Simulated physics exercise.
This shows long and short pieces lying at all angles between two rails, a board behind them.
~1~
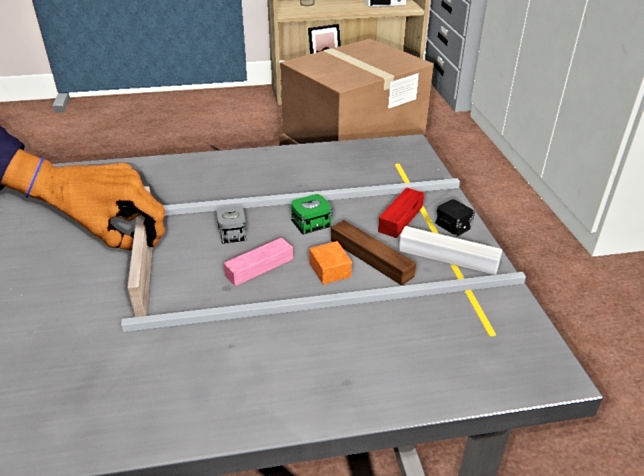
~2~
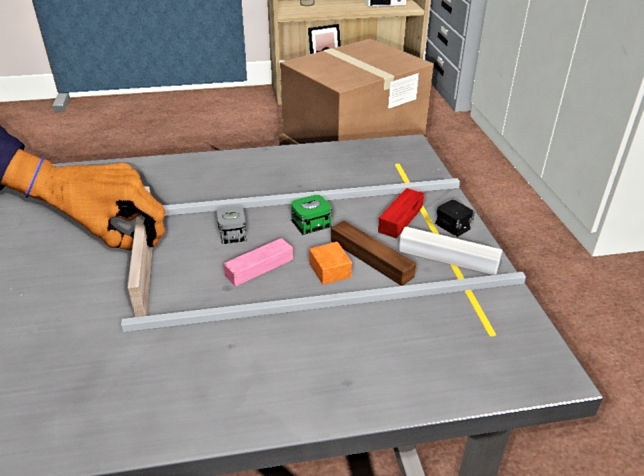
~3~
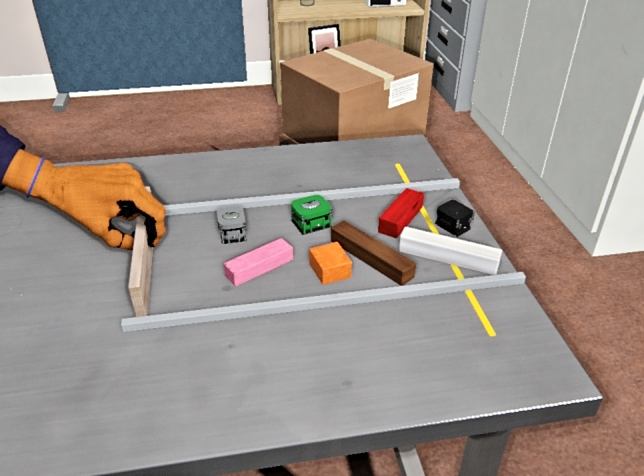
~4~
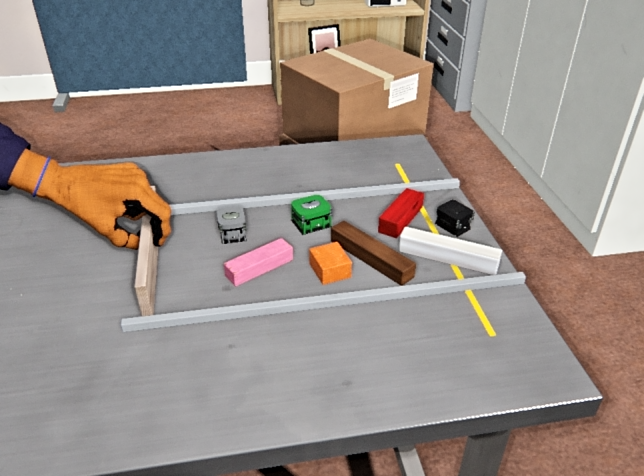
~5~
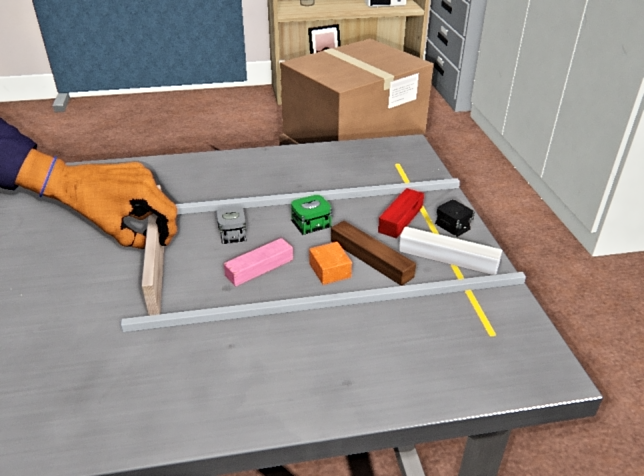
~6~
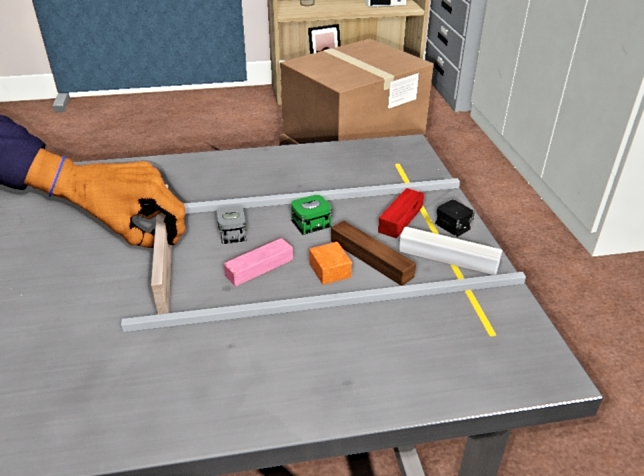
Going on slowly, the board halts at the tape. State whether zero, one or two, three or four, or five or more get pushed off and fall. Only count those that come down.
The ones that fall? Three or four of them, I think.
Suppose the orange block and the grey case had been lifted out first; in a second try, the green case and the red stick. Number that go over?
1 in the first case, 2 in the second.
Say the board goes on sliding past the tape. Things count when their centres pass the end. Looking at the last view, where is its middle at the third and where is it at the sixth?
I'd say close to (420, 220), and after that close to (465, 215).
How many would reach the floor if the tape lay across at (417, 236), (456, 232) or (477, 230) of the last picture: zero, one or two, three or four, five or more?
Counts for the three tries are 1 or 2, 5 or more and 5 or more.
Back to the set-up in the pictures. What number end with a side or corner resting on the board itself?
The figure is 3.
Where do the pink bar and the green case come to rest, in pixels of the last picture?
For the pink bar it's (460, 232), and for the green case it's (462, 199).
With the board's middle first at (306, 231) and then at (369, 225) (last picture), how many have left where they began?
5 by the first point, 8 by the second.
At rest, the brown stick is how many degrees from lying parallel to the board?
The angle comes out near 0 degrees.
Early on, none off yet; black case at rest near (454, 218); white stick at rest near (449, 251); red stick at rest near (402, 212).
Finally, the number that fall off is three or four; lost, red stick, white stick and black case.
